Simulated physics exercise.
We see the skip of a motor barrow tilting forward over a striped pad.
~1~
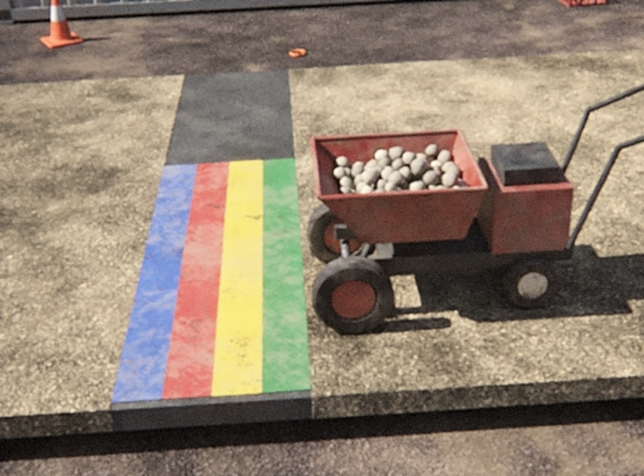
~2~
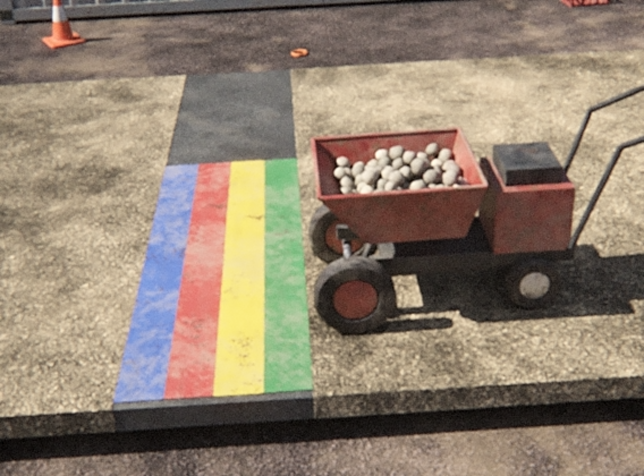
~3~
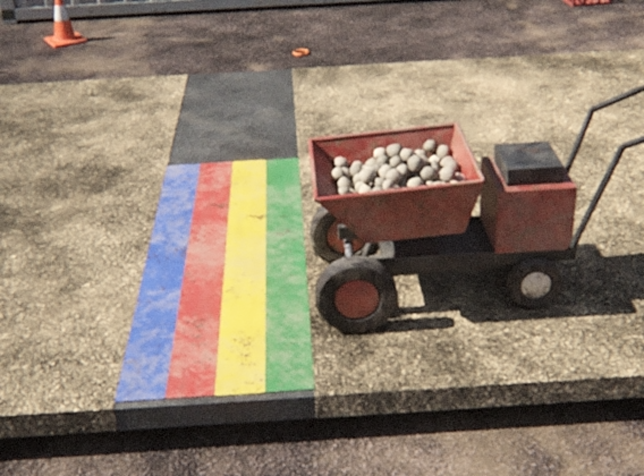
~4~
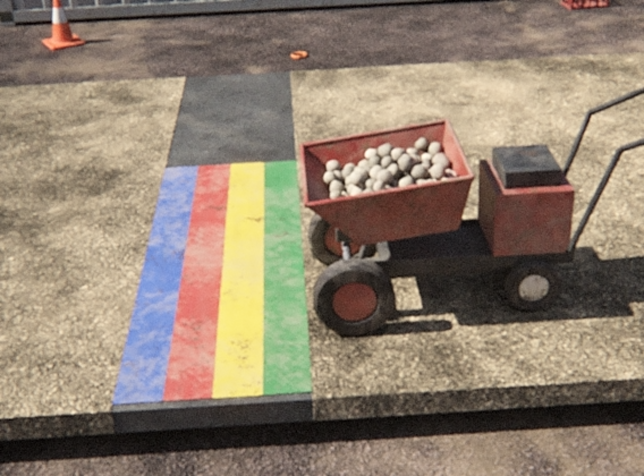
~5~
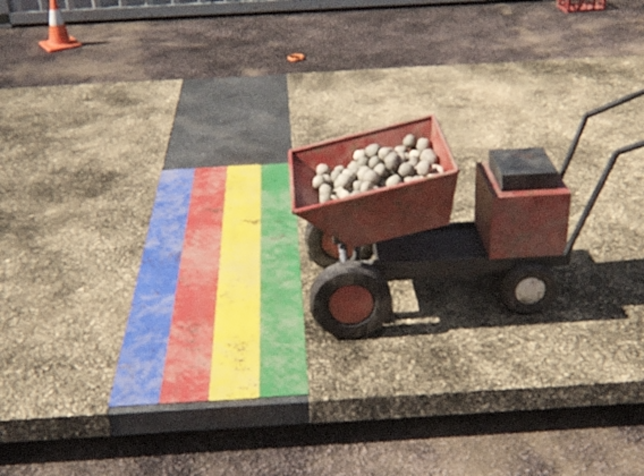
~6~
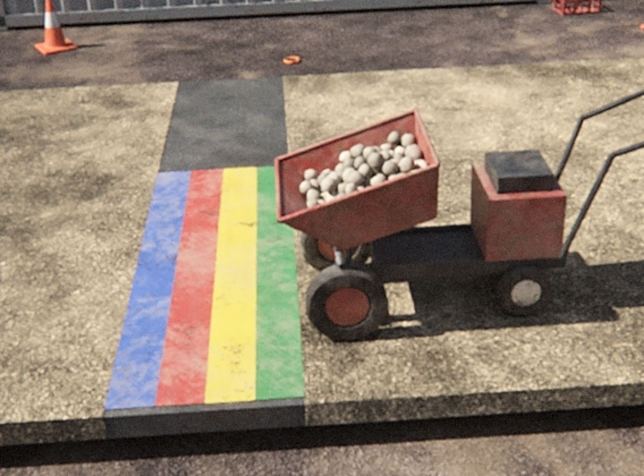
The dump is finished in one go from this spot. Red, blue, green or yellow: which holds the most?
Most covered: The red band.
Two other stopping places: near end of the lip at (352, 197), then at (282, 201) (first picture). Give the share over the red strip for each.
In turn 30 and 40 in a hundred.
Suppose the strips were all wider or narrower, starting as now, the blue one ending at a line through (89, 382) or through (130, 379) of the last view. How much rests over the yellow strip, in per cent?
In turn 40 and 20 in a hundred.
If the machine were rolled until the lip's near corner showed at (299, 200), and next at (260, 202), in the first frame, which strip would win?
First the strip in red, then the blue strip.
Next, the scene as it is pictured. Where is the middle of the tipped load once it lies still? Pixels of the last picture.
Roughly at (189, 306).
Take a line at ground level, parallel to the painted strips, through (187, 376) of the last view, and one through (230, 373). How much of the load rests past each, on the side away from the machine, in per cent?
Roughly 50 per cent, and 90 per cent.
Just after the last frame, skip tipped steeply; every one in the skip.
A moment on, skip tipped right over; the larger part in the skip; about a tenth over the yellow strip; about a tenth over the red strip; just a few over the blue strip; just a few falling.
Further on, skip tipped right over; about a tenth in the skip; roughly a quarter over the yellow strip; roughly a third over the red strip; roughly a quarter over the blue strip; just a few off the paint.
When it is over, skip tipped right over; about a tenth in the skip; not one over the green strip; roughly a quarter over the yellow strip; roughly a third over the red strip; roughly a quarter over the blue strip; about a tenth off the paint.
